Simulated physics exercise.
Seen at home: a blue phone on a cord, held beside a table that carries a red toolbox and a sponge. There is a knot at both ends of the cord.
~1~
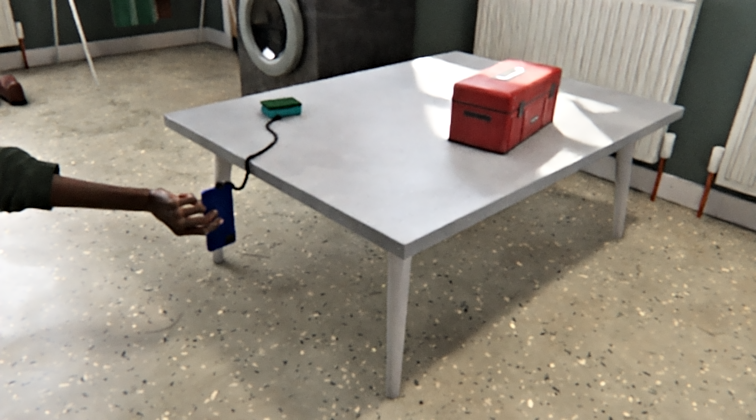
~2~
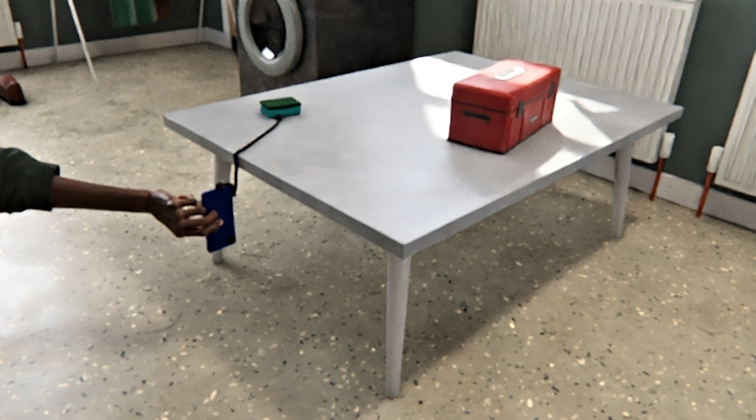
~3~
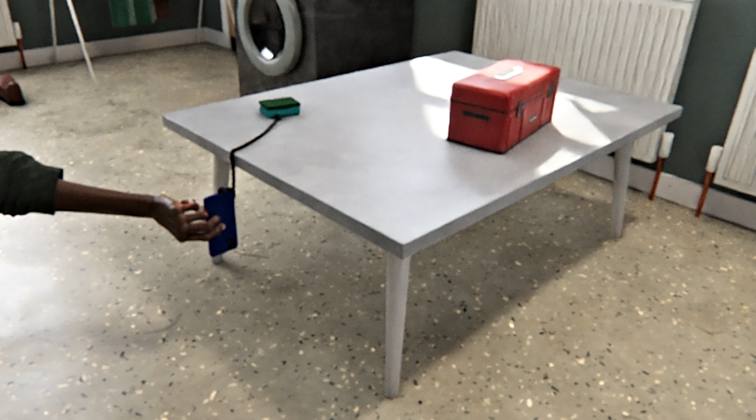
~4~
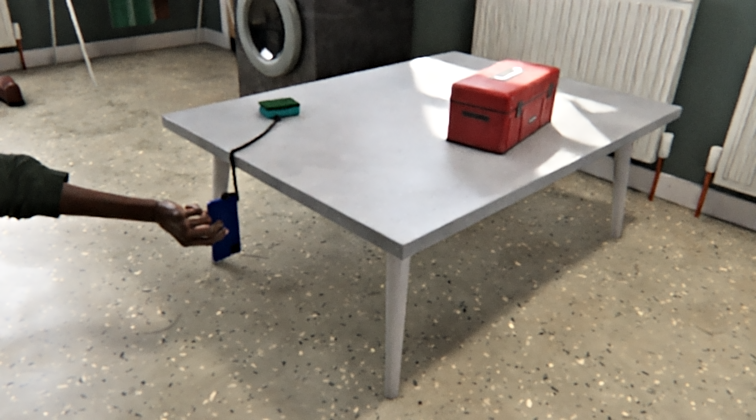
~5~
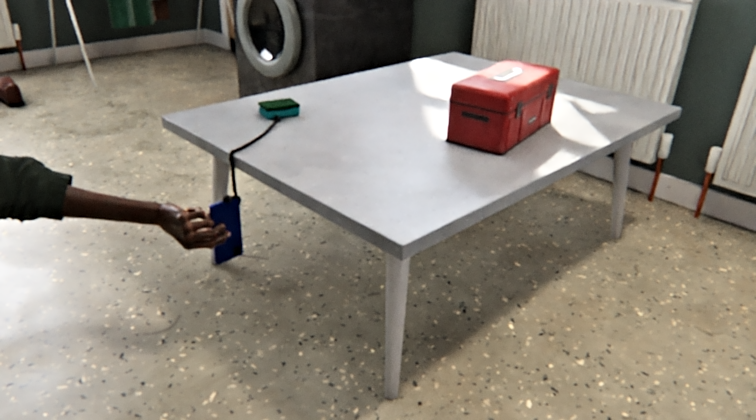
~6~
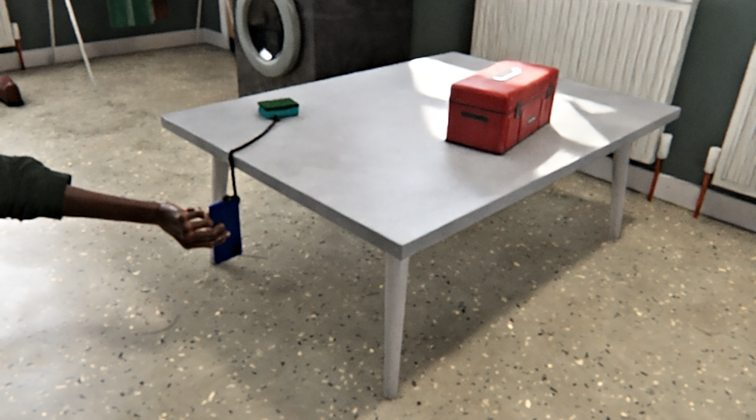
A hand holding a blue phone beside the table lowered it slightly, drawing the slack from the dark cord that ran over the table's edge to a green sponge, while the red toolbox stayed still.
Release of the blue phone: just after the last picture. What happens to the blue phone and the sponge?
The blue phone goes all the way down; the sponge is yanked off.
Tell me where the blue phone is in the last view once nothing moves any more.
Middle: (213, 313).
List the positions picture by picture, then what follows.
Blue phone (219, 218); red toolbox (511, 74); sponge (281, 102), in the first frame.
Blue phone (219, 219), in the second frame.
Blue phone (221, 223), in the third frame.
Blue phone (225, 228); cord through (266, 132) (241, 148), in the fourth frame.
Blue phone (227, 231); cord through (266, 133) (241, 149), in the fifth frame.
Blue phone (226, 231); red toolbox (508, 75); sponge (278, 102); cord tied to the sponge, with little slack, in the sixth frame.
Then, 0.38 s later than the last view, phone on the floor near (228, 311); toolbox as before; sponge tugged along near (227, 138).
Then, 0.62 s later than the last view, phone on the floor near (225, 308); toolbox as before; sponge down on the floor.
Finally, phone on the floor near (213, 313); toolbox as before; sponge down on the floor. The blue phone drops all the way and the sponge is dragged off.
